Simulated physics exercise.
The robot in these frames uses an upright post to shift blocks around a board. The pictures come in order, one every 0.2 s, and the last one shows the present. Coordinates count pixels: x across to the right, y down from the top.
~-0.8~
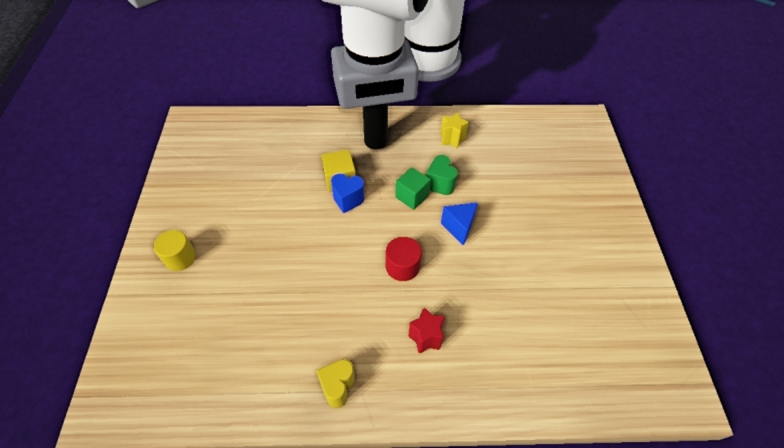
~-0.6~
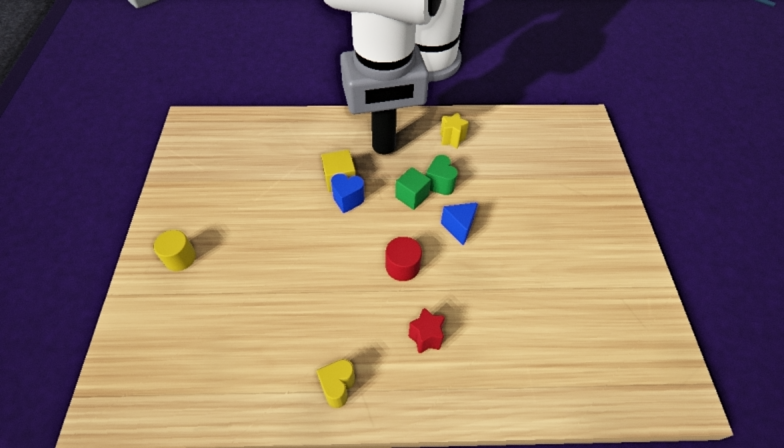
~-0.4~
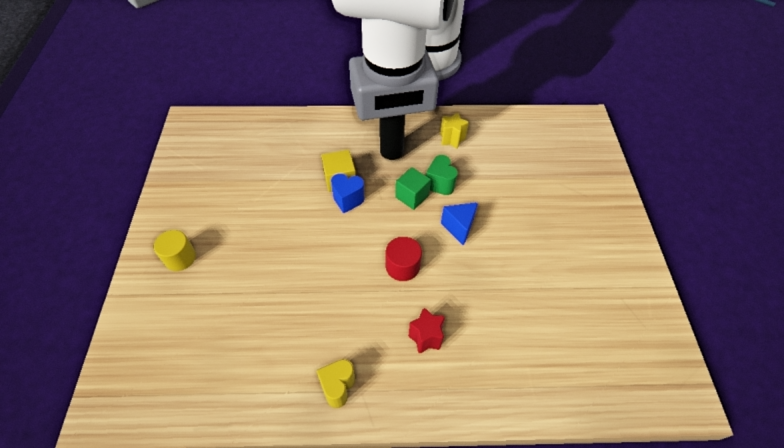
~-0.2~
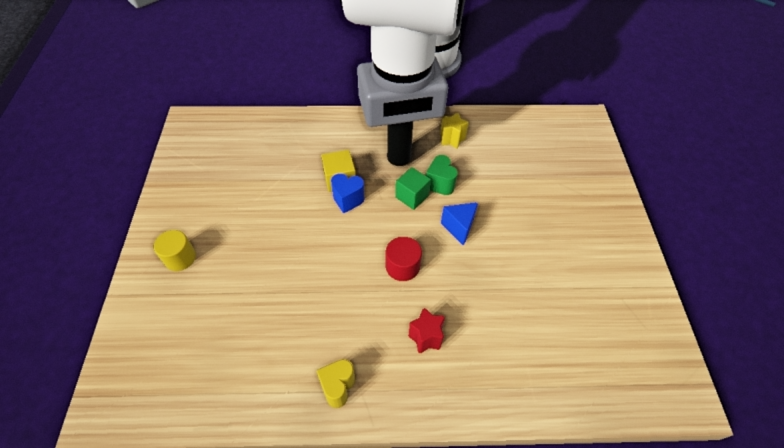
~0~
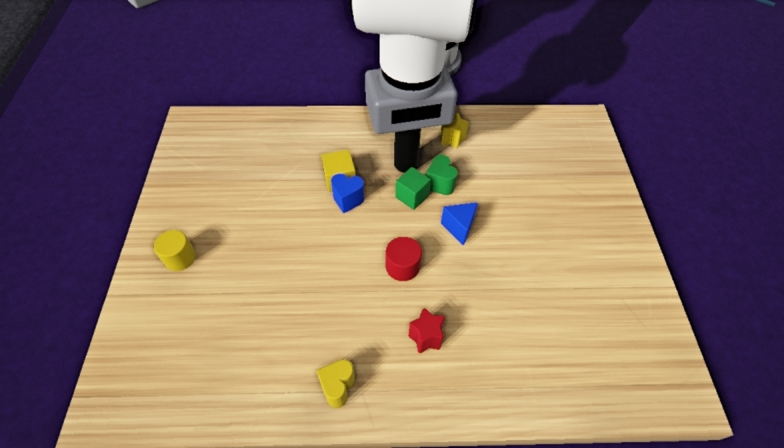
A white and grey robot arm holding a black upright post reaches over the far edge of a pale wooden board on a purple surface, seen from above by a still camera. Green, blue and yellow blocks sit near the post, with a yellow cylinder at left and red pieces and a yellow heart nearer. The post glides slightly right and nearer, up to the green blocks, while every block stays still.
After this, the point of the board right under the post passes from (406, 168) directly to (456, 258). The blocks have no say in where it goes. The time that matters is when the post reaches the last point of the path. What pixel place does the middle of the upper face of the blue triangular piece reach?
(479, 224)
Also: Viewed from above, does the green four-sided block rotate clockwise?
Going by the path, yes.
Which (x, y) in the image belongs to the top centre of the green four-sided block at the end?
The green four-sided block ends near (413, 215).
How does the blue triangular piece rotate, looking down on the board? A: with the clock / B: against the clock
B - against the clock.
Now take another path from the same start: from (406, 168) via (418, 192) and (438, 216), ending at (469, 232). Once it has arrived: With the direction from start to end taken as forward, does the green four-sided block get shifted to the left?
I'd say no.
The first path, step by step. One third of the way, post (422, 192); green four-sided block (415, 201), turned 40° clockwise; green heart block (447, 171), turned 35° anticlockwise.
Two thirds of the way, post (439, 222); green four-sided block (414, 215), turned 110° clockwise; green heart block (448, 171), turned 40° anticlockwise; blue triangular piece (471, 217), turned 30° anticlockwise.
At the end, post (456, 255); red round block in place; green four-sided block (413, 215), turned 115° clockwise; green heart block (448, 171), turned 40° anticlockwise; blue triangular piece (479, 224), turned 95° anticlockwise.
